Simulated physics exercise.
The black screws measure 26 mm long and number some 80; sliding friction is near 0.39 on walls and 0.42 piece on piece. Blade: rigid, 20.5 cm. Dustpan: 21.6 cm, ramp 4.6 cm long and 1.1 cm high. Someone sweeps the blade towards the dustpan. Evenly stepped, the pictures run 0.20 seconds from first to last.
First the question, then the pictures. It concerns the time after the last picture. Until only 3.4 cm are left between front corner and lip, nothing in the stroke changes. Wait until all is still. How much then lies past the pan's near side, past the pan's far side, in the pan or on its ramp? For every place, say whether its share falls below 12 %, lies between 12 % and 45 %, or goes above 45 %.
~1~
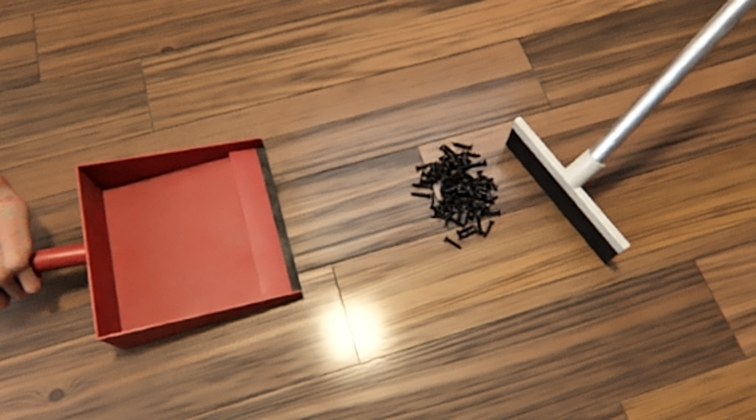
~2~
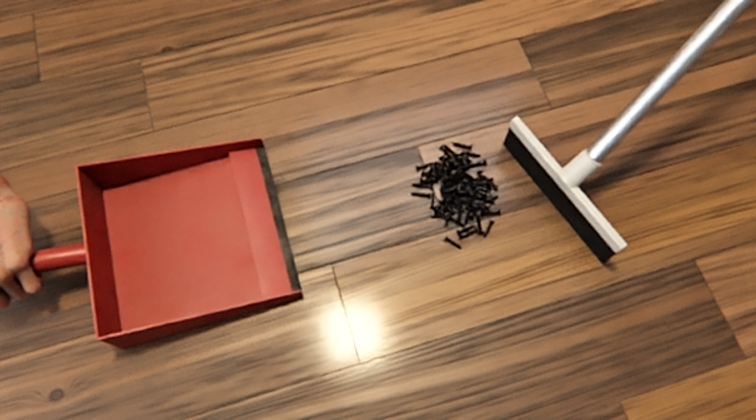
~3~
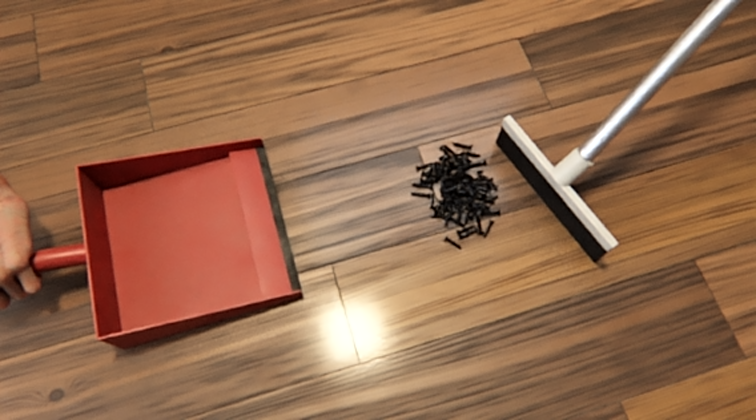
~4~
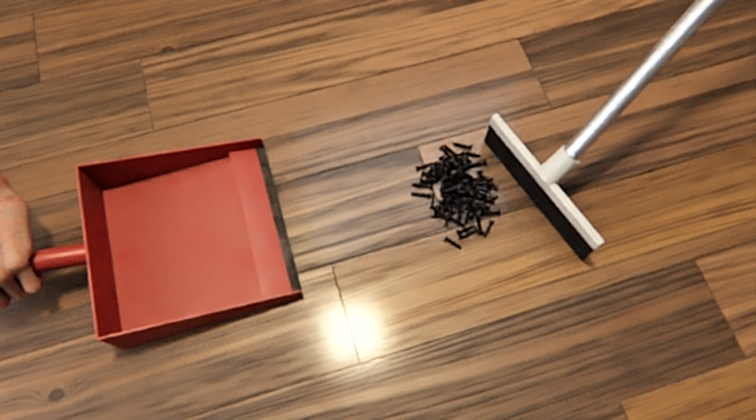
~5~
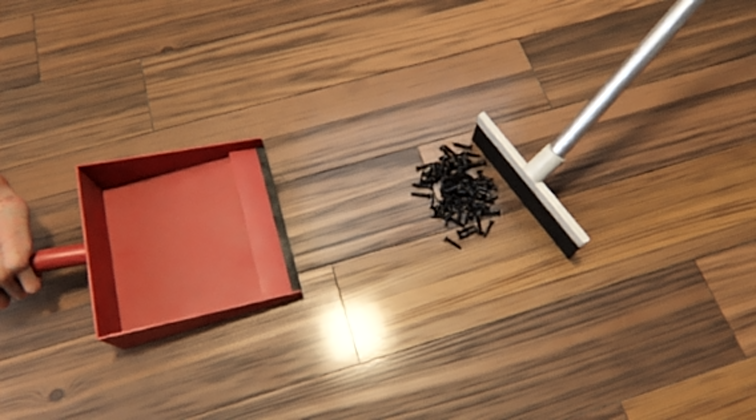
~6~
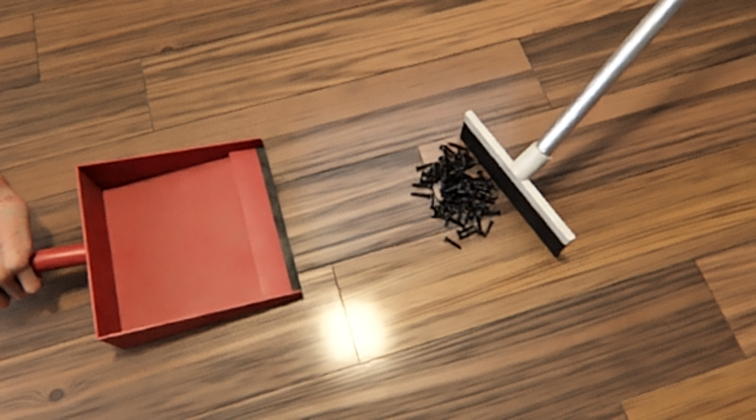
At the end, past the pan's near side: A small amount. Past the pan's far side: A small amount. In the pan or on its ramp: A small amount.
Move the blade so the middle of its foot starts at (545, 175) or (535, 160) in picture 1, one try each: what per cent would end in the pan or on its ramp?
0 and 0 per cent, roughly.
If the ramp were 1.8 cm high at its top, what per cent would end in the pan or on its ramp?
Something like 0 per cent, ramp included.
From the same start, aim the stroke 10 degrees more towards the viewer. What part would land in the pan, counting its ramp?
Roughly 0 per cent.
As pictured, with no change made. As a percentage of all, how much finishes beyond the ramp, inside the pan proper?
Estimate: Near 0 per cent of all.
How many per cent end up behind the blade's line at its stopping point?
10 %.
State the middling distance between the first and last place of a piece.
Roughly 18 cm.
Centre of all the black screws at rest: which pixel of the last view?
(327, 212) or so.
Then, 0.30 s after the last picture, middle of the blade 18 cm from the lip; 0 % over the lip, far side 0 %, near side 0 %.
Then, 0.49 s after the last picture, middle of the blade 11 cm from the lip; 0 % over the lip, far side 0 %, near side 0 %.
Then, 0.81 s after the last picture, middle of the blade 6 cm from the lip; 0 % over the lip, far side 0 %, near side 5 %.
In the end, near side 5 %, far side 0 %, pan 0 %, in front of the lip or behind the blade 95 %.
